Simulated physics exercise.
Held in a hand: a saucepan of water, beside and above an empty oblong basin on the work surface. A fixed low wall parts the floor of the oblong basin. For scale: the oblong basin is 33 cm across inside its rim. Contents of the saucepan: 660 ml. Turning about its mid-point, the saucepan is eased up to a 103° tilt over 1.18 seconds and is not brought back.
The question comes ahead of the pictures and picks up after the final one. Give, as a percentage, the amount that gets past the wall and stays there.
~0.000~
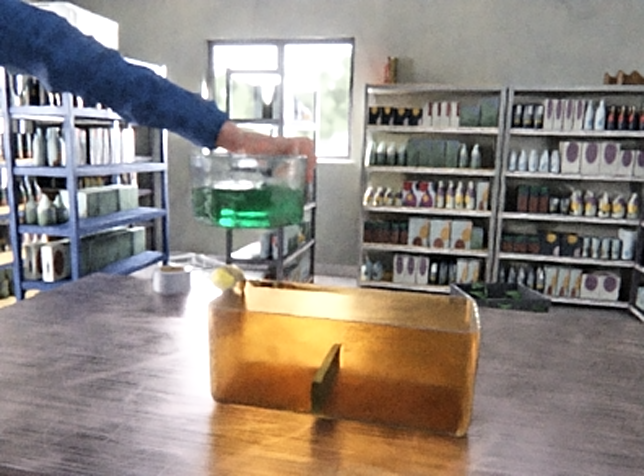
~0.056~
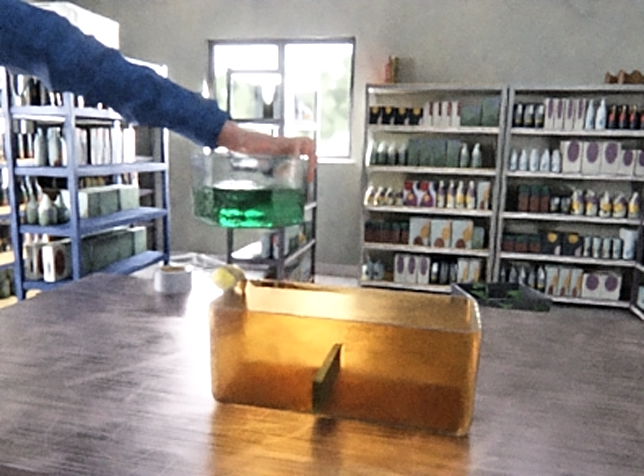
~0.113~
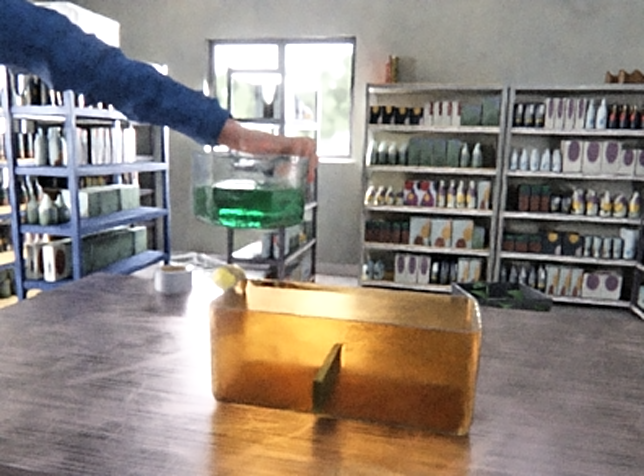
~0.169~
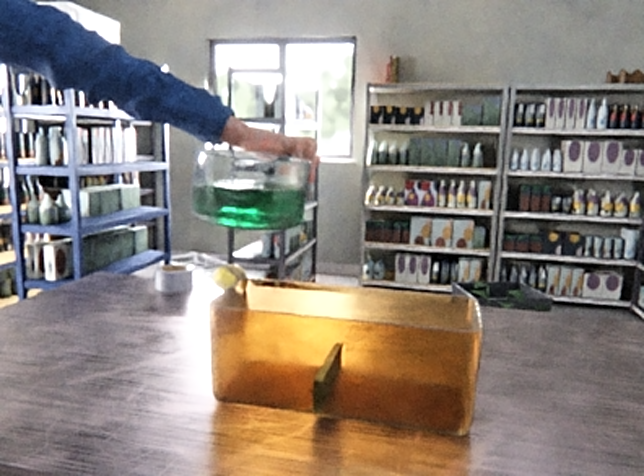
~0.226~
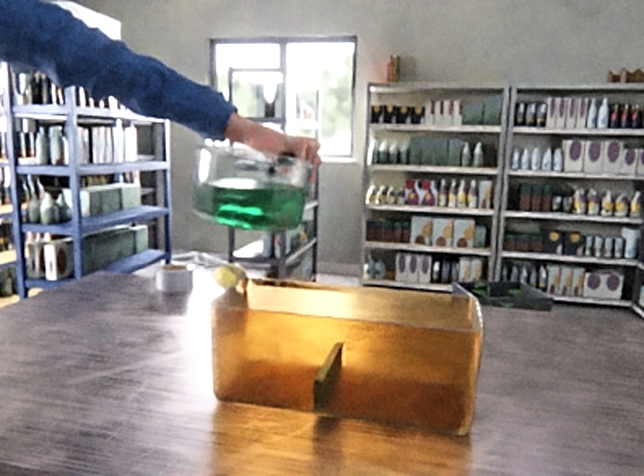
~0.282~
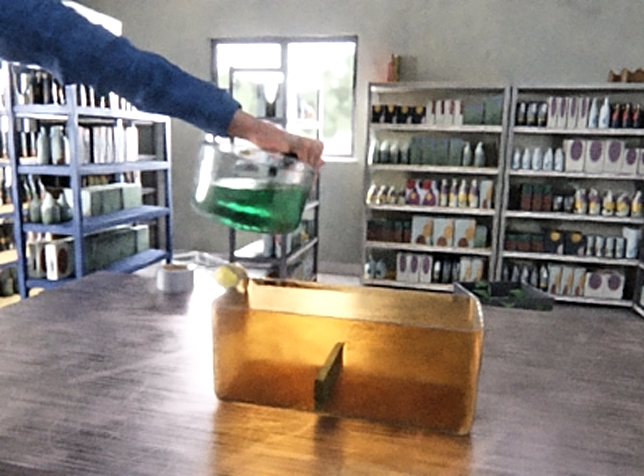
Past the wall: About 70 %.
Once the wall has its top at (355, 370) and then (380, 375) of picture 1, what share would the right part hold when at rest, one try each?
35 then 5 %.
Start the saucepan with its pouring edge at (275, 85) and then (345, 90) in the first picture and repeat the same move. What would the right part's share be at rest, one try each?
45 per cent first, 90 per cent second.
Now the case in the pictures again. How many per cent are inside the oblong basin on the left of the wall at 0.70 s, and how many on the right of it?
Near 1 on the left, 2 on the right.
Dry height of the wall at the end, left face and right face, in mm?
About 30 mm left, about 22 mm right.
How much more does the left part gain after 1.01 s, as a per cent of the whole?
That is roughly 22 in a hundred of the whole.
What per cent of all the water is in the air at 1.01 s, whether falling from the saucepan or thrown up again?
14 per cent, roughly.
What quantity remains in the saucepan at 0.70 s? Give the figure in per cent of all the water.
I'd put it near 74 percent.
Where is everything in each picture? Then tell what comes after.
In the first frame, it leans 0°; its right rim is at (304, 160); the water meets the walls at (201, 184) and (302, 189); the oblong basin's rim runs from (224, 292) to (477, 316); the wall's top is at (327, 362).
In the second frame, it leans 1°; its right rim is at (305, 160); the water meets the walls at (202, 184) and (303, 189).
In the third frame, it leans 2°; its right rim is at (306, 162); the water meets the walls at (202, 184) and (303, 189).
In the fourth frame, it leans 5°; its right rim is at (308, 164); the water meets the walls at (203, 183) and (303, 189).
In the fifth frame, it leans 9°; its right rim is at (310, 168); the water meets the walls at (203, 182) and (305, 190).
In the sixth frame, it leans 14°; its right rim is at (312, 173); the water meets the walls at (203, 182) and (306, 189).
After 0.70 s the tilt is 66° and 74 per cent is still to pour, 1 is left of the wall and 2 right of it.
After 1.01 s the tilt is 98° and 19 per cent is still to pour, 9 is left of the wall and 58 right of it.
After 1.33 s the tilt is 103° and 1 per cent is still to pour, 26 is left of the wall and 70 right of it.
After 1.68 s the tilt is 103° and 0 per cent is still to pour, 30 is left of the wall and 70 right of it.
In the end 30 per cent lies left of the wall, 70 right of it and 0 outside.
